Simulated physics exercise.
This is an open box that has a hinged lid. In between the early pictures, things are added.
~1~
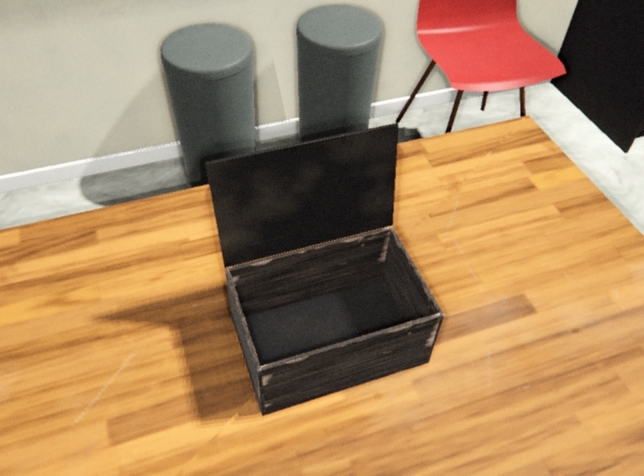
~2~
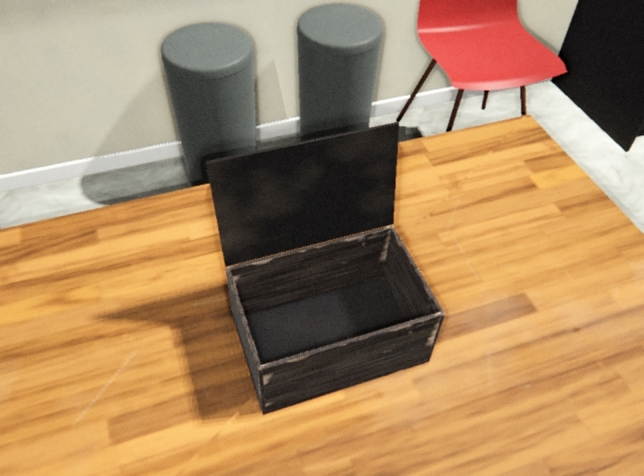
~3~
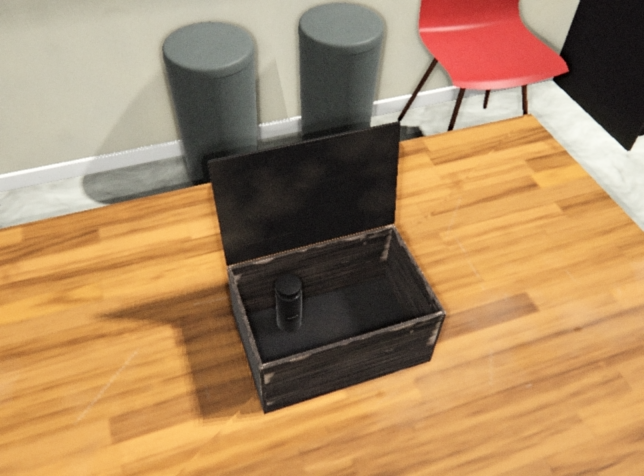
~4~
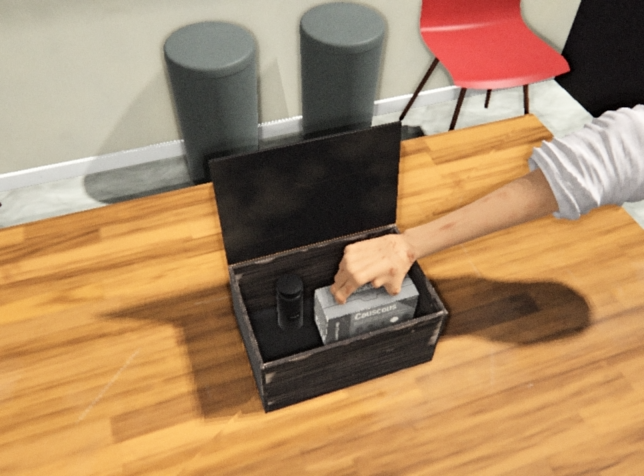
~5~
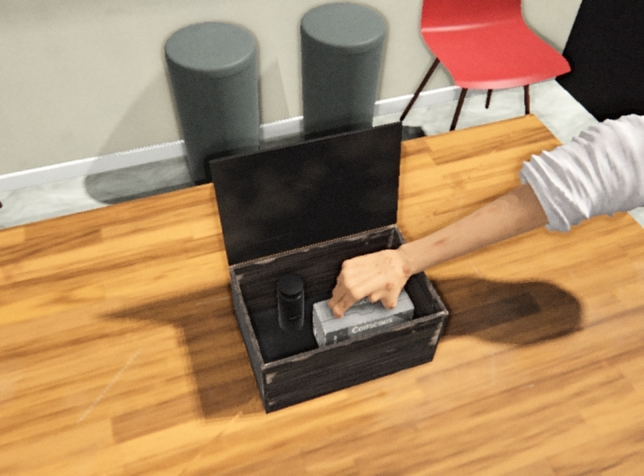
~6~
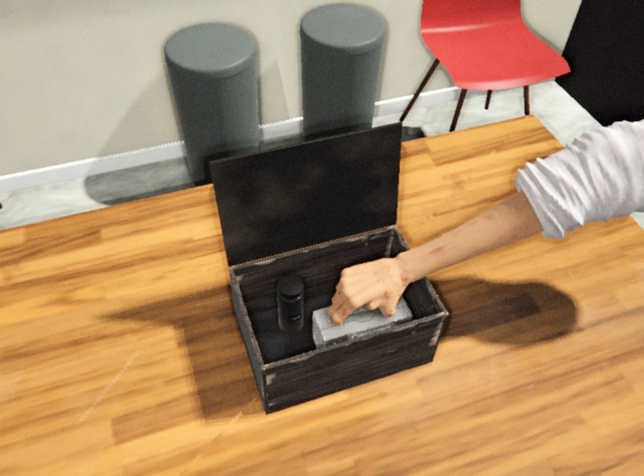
A black cylindrical container appears inside an open dark wooden box with a hinged lid on a wooden table; then a hand reaches in from the right and lowers a grey carton into the box beside it.
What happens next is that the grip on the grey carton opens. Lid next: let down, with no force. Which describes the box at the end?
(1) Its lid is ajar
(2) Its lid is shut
Answer: 2.
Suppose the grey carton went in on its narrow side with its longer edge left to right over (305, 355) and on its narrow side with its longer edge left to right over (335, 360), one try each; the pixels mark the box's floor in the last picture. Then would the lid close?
The first attempt leaves the lid fully closed, while the second leaves it fully closed.
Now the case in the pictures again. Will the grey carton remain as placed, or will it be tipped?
It stays as it was set.
Then, 1.20 s on from there, lid starting down.
Then, 1.80 s on from there, lid 46° above the rim.
Then, 2.20 s on from there, lid 14° above the rim.
In the end, lid shut; both unmoved. At the end, from the last picture's camera, grey carton near (361, 328).
